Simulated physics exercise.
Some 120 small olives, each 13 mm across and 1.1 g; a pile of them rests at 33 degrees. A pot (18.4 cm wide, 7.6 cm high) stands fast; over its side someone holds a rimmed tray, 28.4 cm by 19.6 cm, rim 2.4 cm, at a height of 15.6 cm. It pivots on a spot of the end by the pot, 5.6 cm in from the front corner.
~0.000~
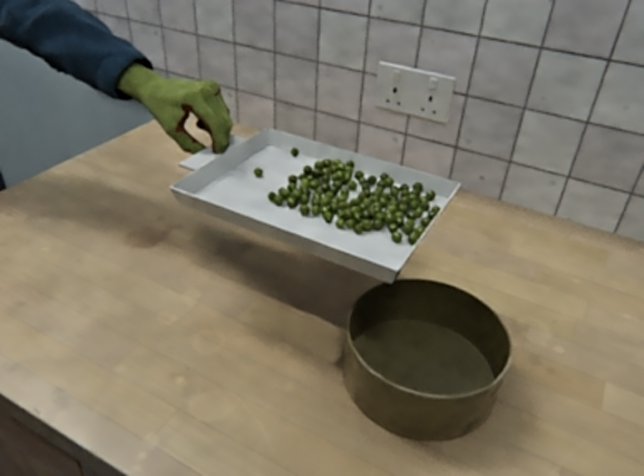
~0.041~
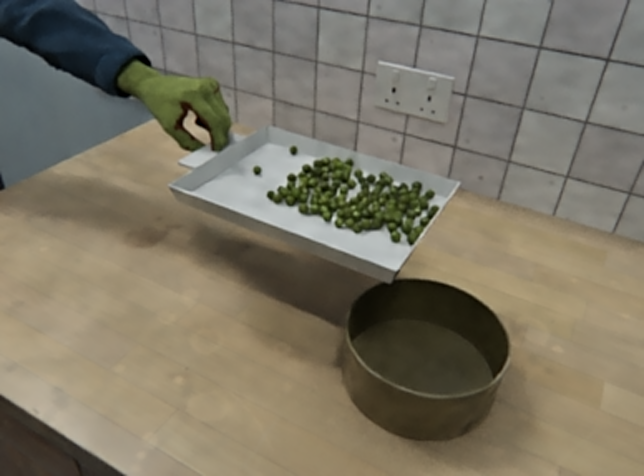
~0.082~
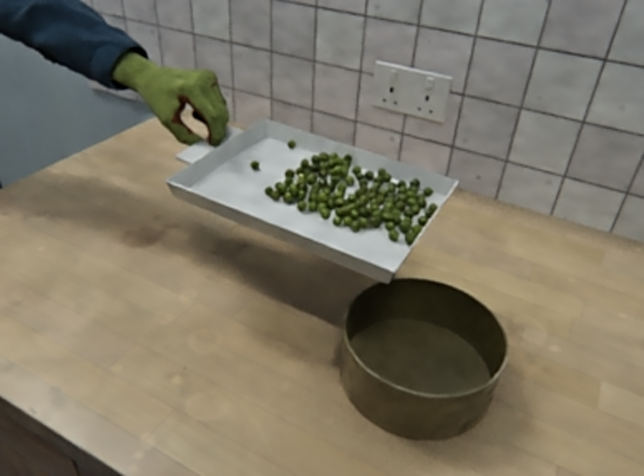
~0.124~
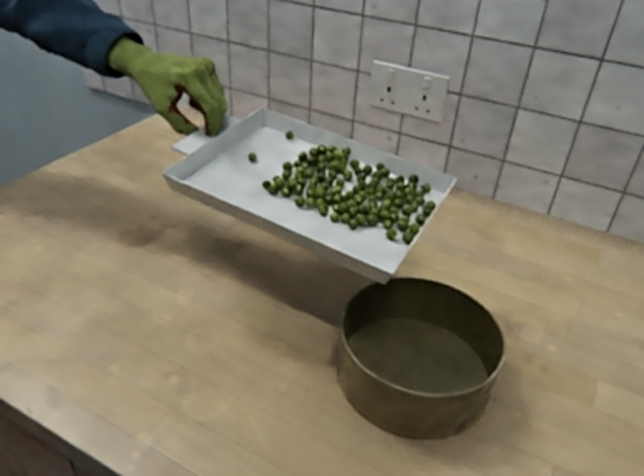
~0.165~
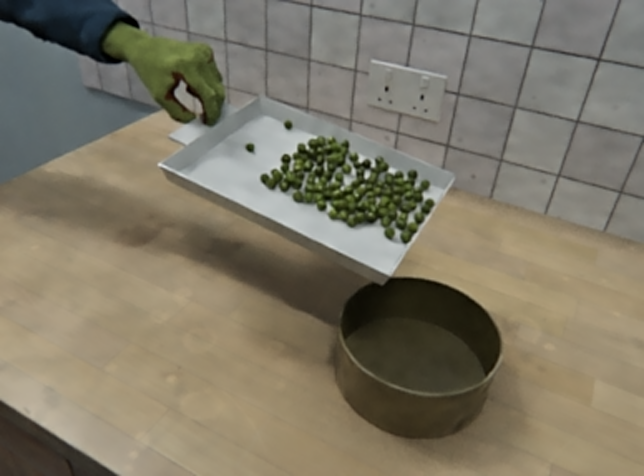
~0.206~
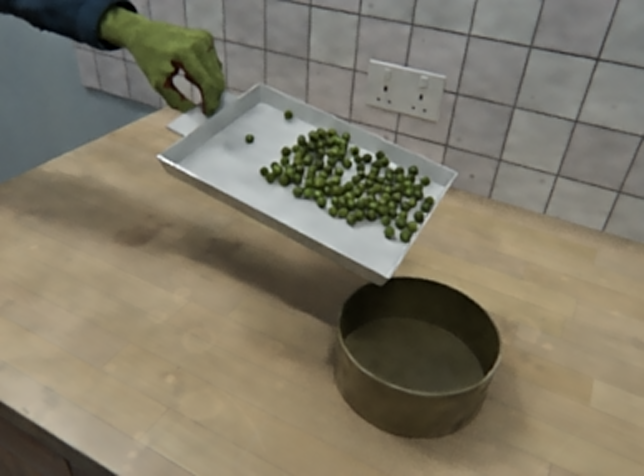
To begin with, a green hand in a dark blue sleeve holds a pale rimmed tray of small green olives nearly level above a round pot on a wooden counter. The hand then raises the left end, tilting the tray gently down toward the pot while the olives stay clustered on it.
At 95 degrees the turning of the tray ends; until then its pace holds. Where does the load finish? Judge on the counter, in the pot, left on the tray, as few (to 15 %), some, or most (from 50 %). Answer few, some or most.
Counter: Few, pot: Most, tray: Few.
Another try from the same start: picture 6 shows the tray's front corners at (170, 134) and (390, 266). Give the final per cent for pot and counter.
Pot 55, counter 45.
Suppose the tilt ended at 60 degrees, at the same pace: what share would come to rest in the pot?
Then about 5 per cent.
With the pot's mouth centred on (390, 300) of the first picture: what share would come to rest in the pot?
Some 60 per cent.
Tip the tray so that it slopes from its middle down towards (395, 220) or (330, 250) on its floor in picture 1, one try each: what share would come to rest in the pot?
Some 45 and 75 per cent.
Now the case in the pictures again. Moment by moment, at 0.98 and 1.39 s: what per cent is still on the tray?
In turn: 95, 15.
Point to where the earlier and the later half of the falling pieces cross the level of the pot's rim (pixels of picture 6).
First near (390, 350), later near (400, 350).
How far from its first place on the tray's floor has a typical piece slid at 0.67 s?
About 8 cm.
After 0.67 s, tilt 52 degrees; the tray holds 100 %, the pot 0 %.
After 0.98 s, tilt 78 degrees; the tray holds 95 %, the pot 5 %.
After 1.39 s, tilt 95 degrees; the tray holds 15 %, the pot 75 %.
In the end, at 2.1 s, counter 5 %, pot 95 %, tray 0 %.
